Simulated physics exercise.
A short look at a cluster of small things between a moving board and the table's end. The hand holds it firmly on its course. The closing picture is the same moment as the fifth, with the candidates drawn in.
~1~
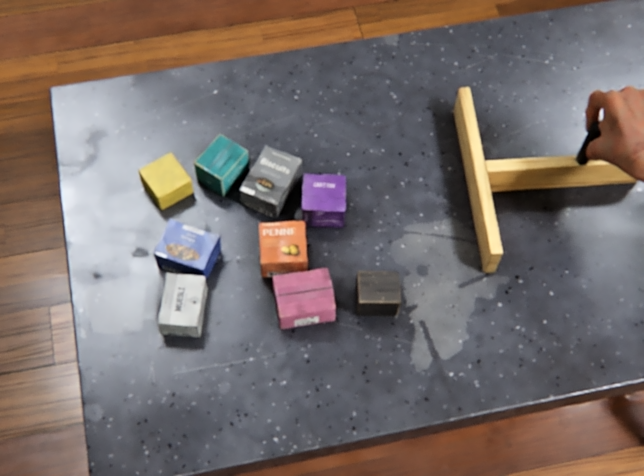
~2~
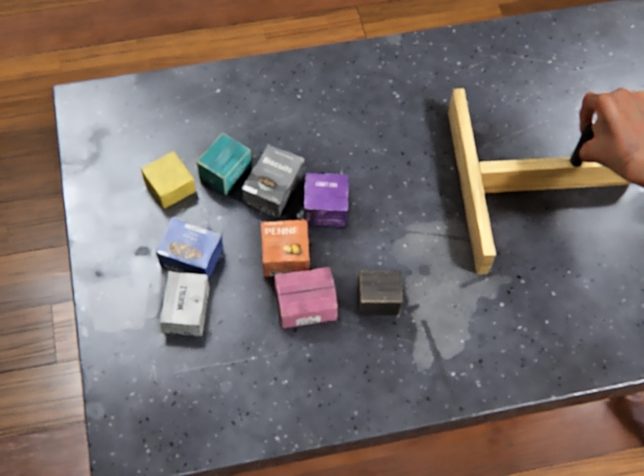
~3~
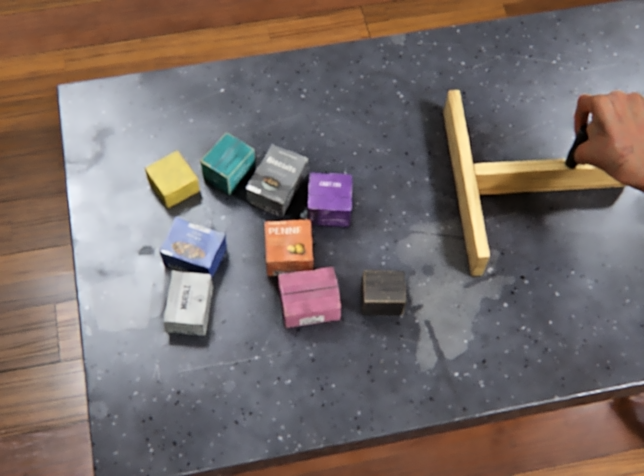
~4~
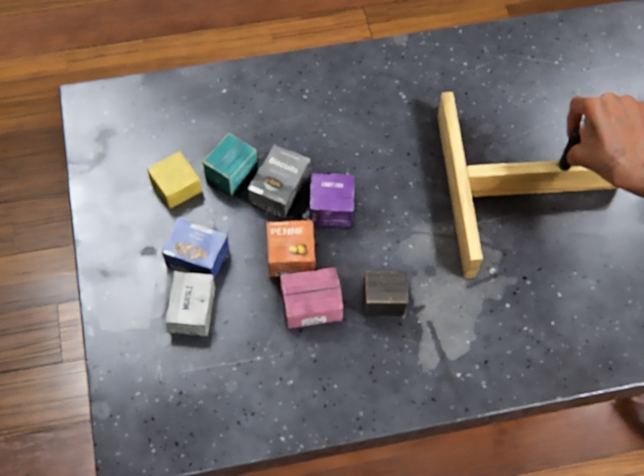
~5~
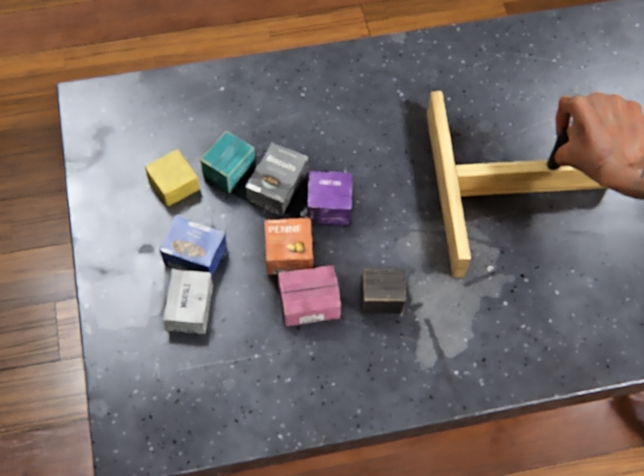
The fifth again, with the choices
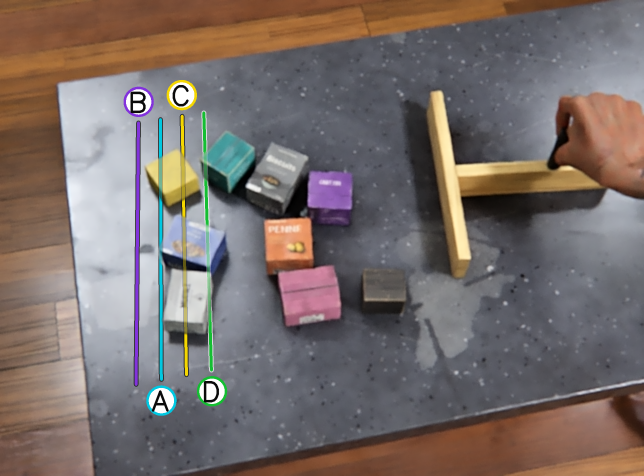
On a speckled grey tabletop, a hand sliding a T-shaped wooden board slightly left, with nine small coloured boxes sitting still.
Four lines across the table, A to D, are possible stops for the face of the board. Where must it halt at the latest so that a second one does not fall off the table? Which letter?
The farthest such stop is A.
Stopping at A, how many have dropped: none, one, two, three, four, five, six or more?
The count is none.
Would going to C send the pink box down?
By then, no.
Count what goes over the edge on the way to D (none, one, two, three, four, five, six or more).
By then, none.
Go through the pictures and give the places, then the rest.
In the first frame, board (480, 166); blue box (188, 251); turquoise box (222, 165).
In the second frame, board (474, 168); orange box (285, 248).
In the third frame, board (469, 169); white packet (189, 304).
In the fourth frame, board (461, 172); yellow block (174, 180).
In the fifth frame, board (450, 171); grey box (278, 179); blue box (193, 247); turquoise box (229, 162).
On the marked copy, A at (161, 240); B at (137, 244); C at (184, 236); D at (207, 232).
Taking A. A third of the way, board (349, 188); black block (346, 310); pink box (293, 301).
Two thirds of the way, board (245, 205); white packet (167, 303); blue box (166, 251).
When it is over, board (161, 219); white packet (81, 319); blue box (83, 265); none fallen.
As for the rest, B drops three; C is within the limit but short; D is within the limit but short.
